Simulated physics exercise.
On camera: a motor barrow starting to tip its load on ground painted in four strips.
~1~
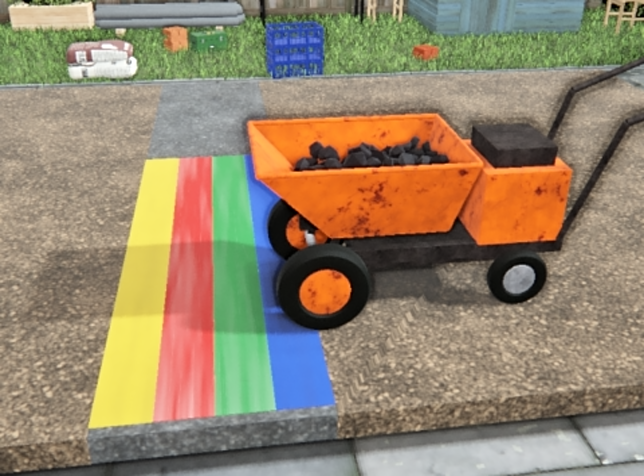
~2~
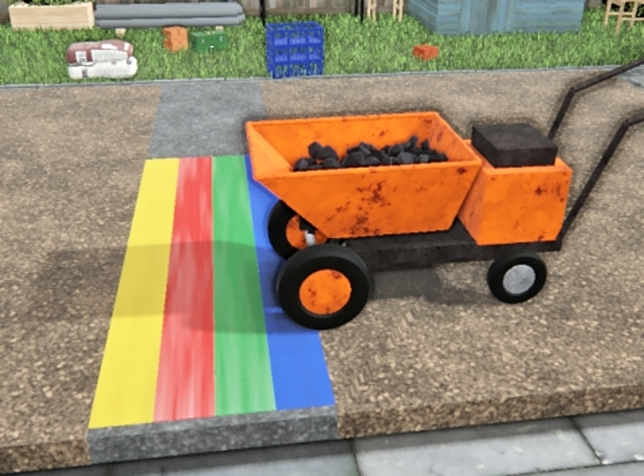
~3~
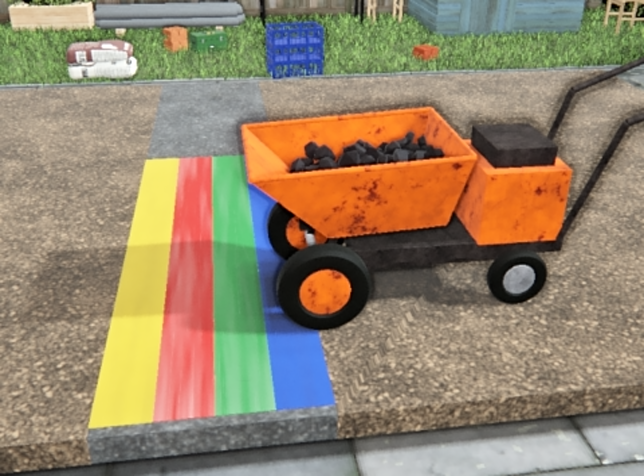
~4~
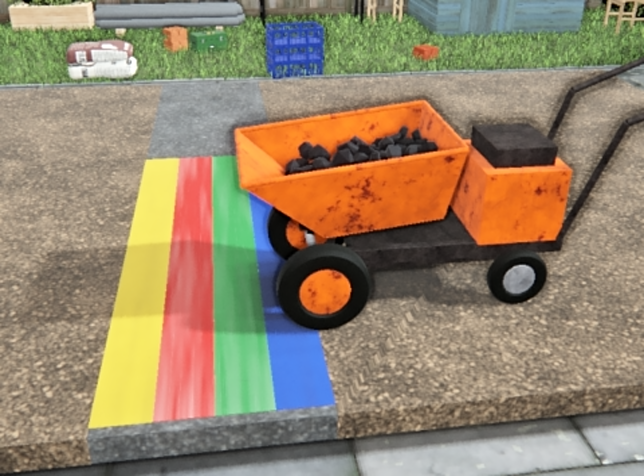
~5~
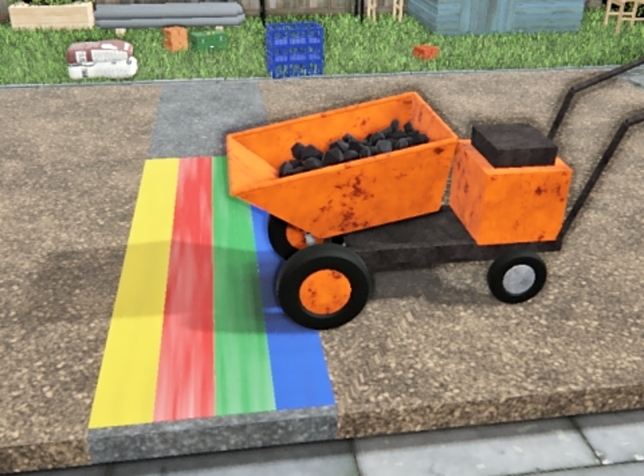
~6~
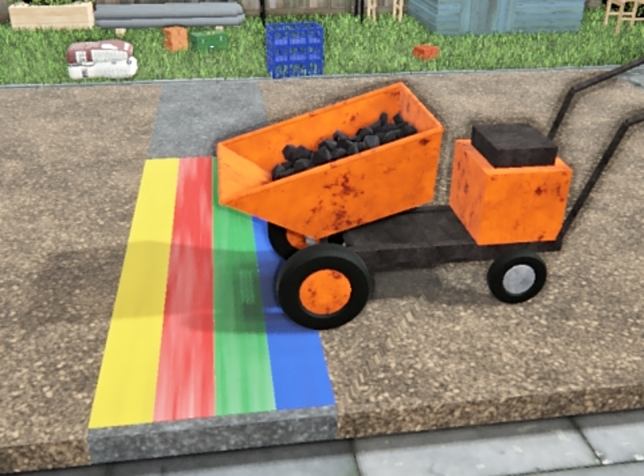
An orange motor barrow with black wheels and a skip of dark coal lumps stands on a brown gritty path, seen from the side and slightly above. Under and left of its front wheels lie yellow, red, green and blue strips, with grass, a blue crate and a shed behind. The skip tilts slowly, its left lip lowering leftward and its rear rising, while the wheels and camera stay still.
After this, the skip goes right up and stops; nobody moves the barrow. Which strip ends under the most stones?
The yellow one gets the largest share.
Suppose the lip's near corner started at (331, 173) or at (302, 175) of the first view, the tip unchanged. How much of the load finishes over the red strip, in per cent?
In turn 30 and 40 in a hundred.
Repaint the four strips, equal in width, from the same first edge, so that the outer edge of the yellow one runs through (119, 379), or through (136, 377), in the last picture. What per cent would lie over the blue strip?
About 0 and 0 per cent.
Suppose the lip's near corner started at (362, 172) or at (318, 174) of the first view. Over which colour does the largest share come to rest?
At the first place green, at the second the red strip.
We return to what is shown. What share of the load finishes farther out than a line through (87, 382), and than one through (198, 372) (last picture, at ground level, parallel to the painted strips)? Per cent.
First some 20, then 70 per cent.
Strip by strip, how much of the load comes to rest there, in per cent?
In per cent, blue strip 0, green strip 0, red strip 15 and yellow strip 35.
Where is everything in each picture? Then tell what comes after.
Lip of the skip at (259, 177), level; top of the load at (393, 165), lumps of coal; blue strip at (297, 358); green strip at (242, 363); red strip at (186, 368); yellow strip at (129, 373), in the first picture.
Lip of the skip at (257, 178), level; top of the load at (392, 165), in the second picture.
Lip of the skip at (251, 181), tipped barely; top of the load at (397, 172), in the third picture.
Lip of the skip at (243, 186), tipped a little; top of the load at (391, 167), in the fourth picture.
Lip of the skip at (233, 193), tipped a little; top of the load at (401, 150), in the fifth picture.
Lip of the skip at (222, 202), tipped clearly; top of the load at (387, 148); blue strip at (297, 358); green strip at (242, 363); red strip at (186, 368); yellow strip at (129, 373), in the sixth picture.
Soon after the last picture, skip tipped steeply; all in the skip.
A little later, skip tipped right over; most in the skip; a stray few over the red strip; a small part over the yellow strip; a stray few falling.
Later still, skip tipped right over; about a third in the skip; a small part over the red strip; about a third over the yellow strip; about a quarter off the paint.
At rest, skip tipped right over; about a quarter in the skip; none over the blue strip; none over the green strip; a small part over the red strip; about a third over the yellow strip; about a quarter off the paint.
